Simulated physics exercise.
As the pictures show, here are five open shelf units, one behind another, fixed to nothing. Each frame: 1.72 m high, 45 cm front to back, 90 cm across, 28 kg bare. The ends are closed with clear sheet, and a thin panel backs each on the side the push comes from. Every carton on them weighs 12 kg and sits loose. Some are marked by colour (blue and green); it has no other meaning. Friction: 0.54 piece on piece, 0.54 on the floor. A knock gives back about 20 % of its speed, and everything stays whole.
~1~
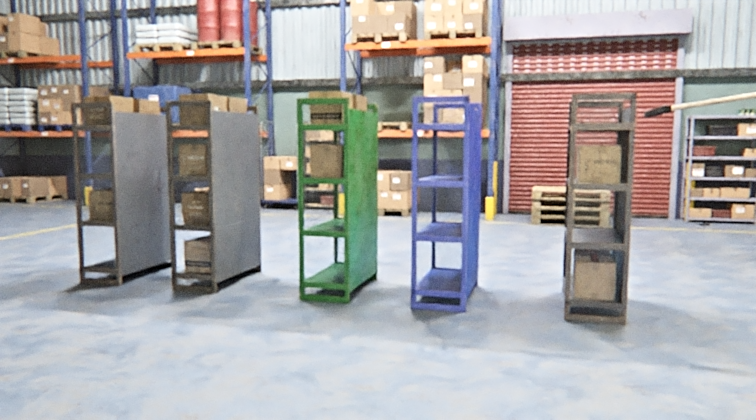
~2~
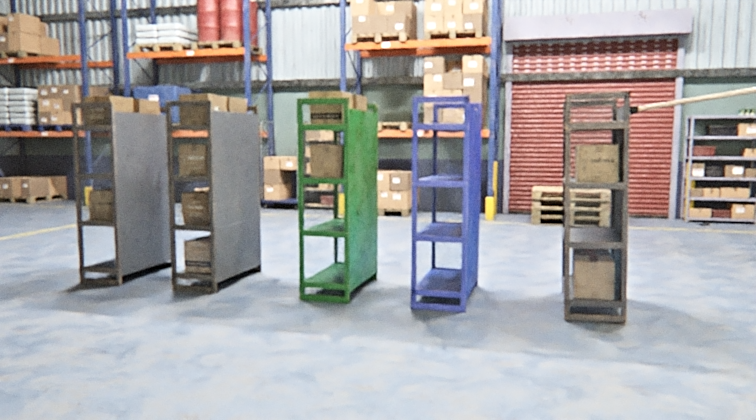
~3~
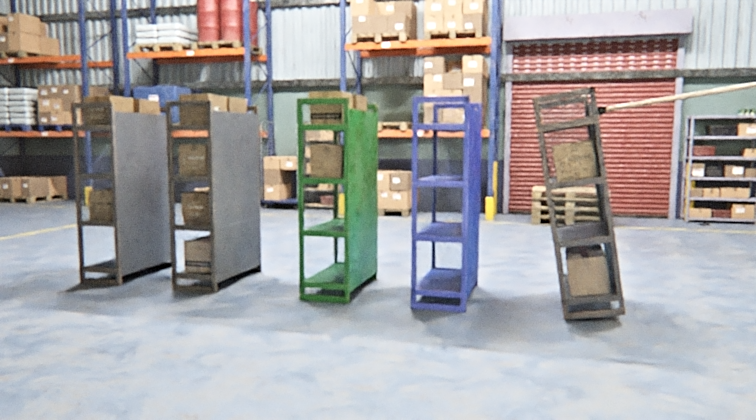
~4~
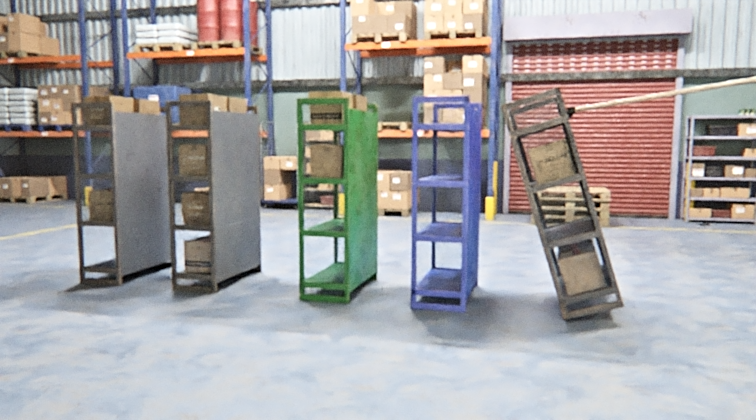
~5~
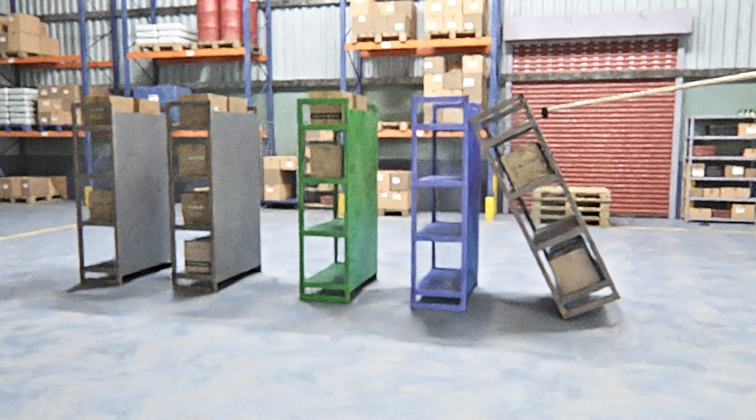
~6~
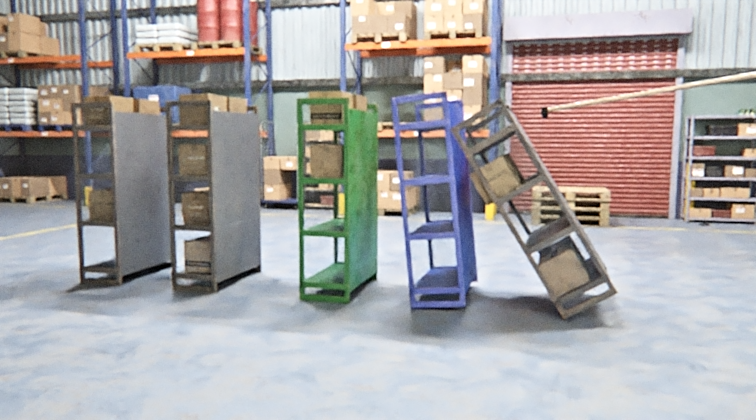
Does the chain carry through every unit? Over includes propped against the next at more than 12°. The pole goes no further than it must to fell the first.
Every one goes over.
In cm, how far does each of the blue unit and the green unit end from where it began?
About: Blue 100, green 100.
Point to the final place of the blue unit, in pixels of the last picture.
Around (346, 220).
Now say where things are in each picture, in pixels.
In the first picture (pixels give the middle of a visible side), pole end (668, 109) 18 cm from the first unit; green unit (323, 202); blue unit (439, 205); none of the others has stirred.
The second picture shows pole end (636, 109) pushing; green unit (323, 202).
The third picture shows pole end (604, 109) pushing; green unit (323, 202); none of the others has stirred.
The fourth picture shows pole end (573, 110) pushing; green unit (323, 202); none of the others has stirred.
The fifth picture shows pole end (545, 110) stopped; blue unit (439, 205); none of the others has stirred.
The sixth picture shows pole end (545, 110) stopped; blue unit (428, 202) 6° from how it stood; green unit (323, 202); one has shifted.
Then, 1.61 s past the last view, 2 cartons spilt or dropped; 2 of the 4 other units over; blue unit 40° from how it stood; green unit 28° from how it stood.
Then, 2.67 s past the last view, 8 cartons spilt or dropped; 4 of the 4 other units over; blue unit 57° from how it stood; green unit 56° from how it stood.
Then, 3.23 s past the last view, 16 cartons spilt or dropped; 4 of the 4 other units over; green unit 69° from how it stood; blue unit 58° from how it stood.
In the end, 16 cartons spilt or dropped; 4 of the 4 other units over; green unit 70° from how it stood; blue unit 58° from how it stood. Not one is left standing. From the last view, middles, green unit near (252, 231), blue unit near (346, 220).
